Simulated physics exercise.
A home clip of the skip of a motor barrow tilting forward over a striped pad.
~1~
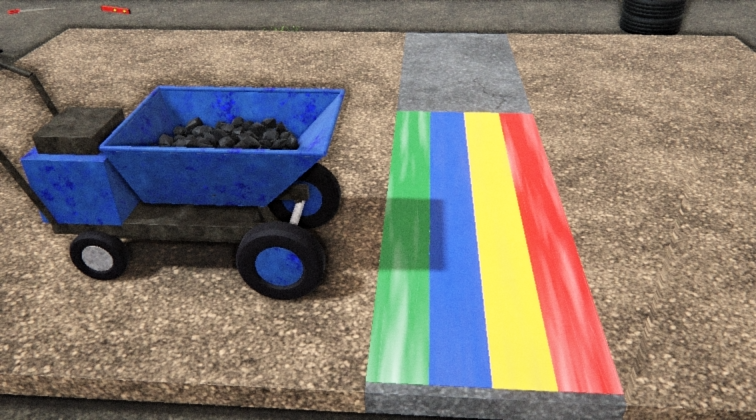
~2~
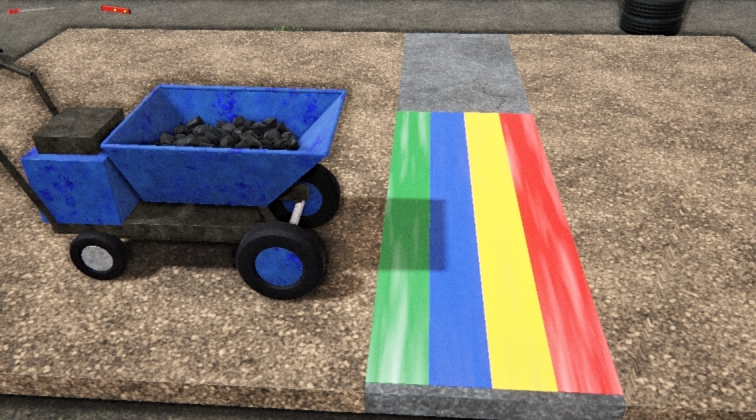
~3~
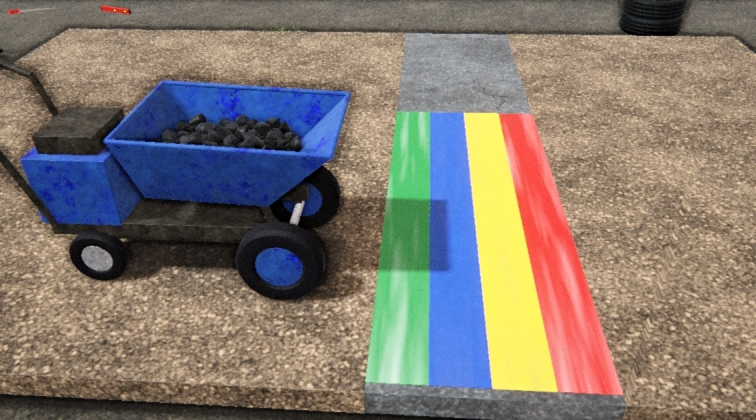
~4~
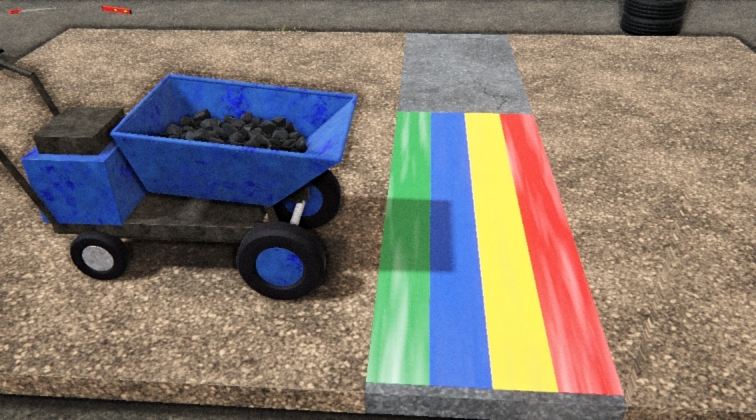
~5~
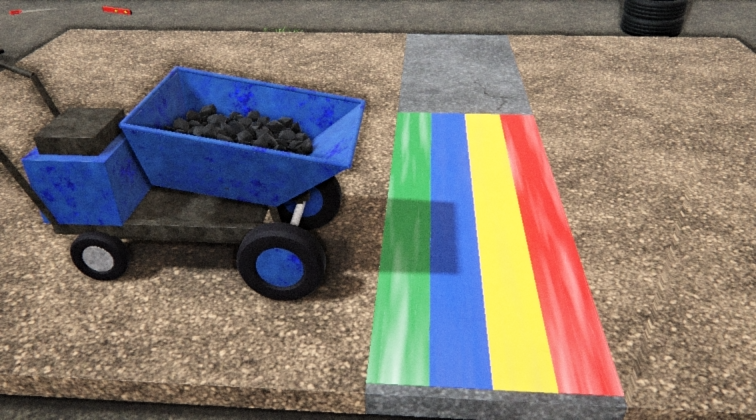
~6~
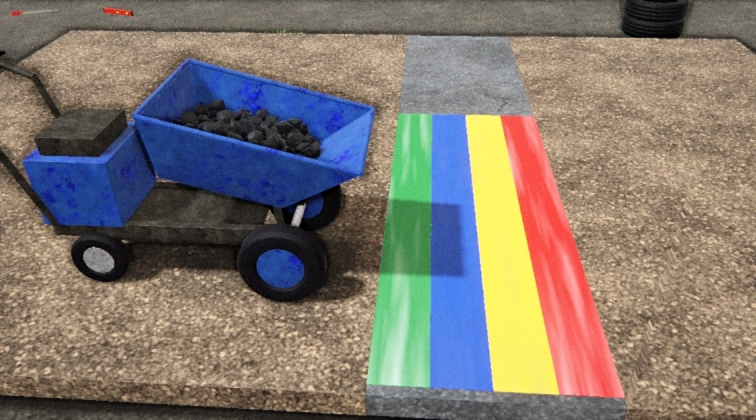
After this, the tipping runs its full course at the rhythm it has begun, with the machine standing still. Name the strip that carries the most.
Most lies over the blue band.
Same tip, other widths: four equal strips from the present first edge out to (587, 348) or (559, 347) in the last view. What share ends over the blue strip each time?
In turn 40 and 40 in a hundred.
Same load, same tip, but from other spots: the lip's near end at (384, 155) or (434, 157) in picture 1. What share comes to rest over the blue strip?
About 10 and 0 per cent.
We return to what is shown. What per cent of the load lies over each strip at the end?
About: Green strip 10, blue strip 50, yellow strip 20, red strip 5 per cent.
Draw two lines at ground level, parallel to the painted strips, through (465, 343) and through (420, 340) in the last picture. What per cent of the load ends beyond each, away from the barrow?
In turn 50 and 80 in a hundred.
Soon, skip tipped steeply; all in the skip.
A while on, skip tipped steeply; most in the skip; a stray few over the green strip; about a quarter over the blue strip; a stray few over the yellow strip.
Towards the end, skip tipped right over; a small part in the skip; a small part over the green strip; about half over the blue strip; about a quarter over the yellow strip; a small part over the red strip.
Finally, skip tipped right over; a small part in the skip; a small part over the green strip; about half over the blue strip; about a quarter over the yellow strip; a small part over the red strip; a stray few off the paint.
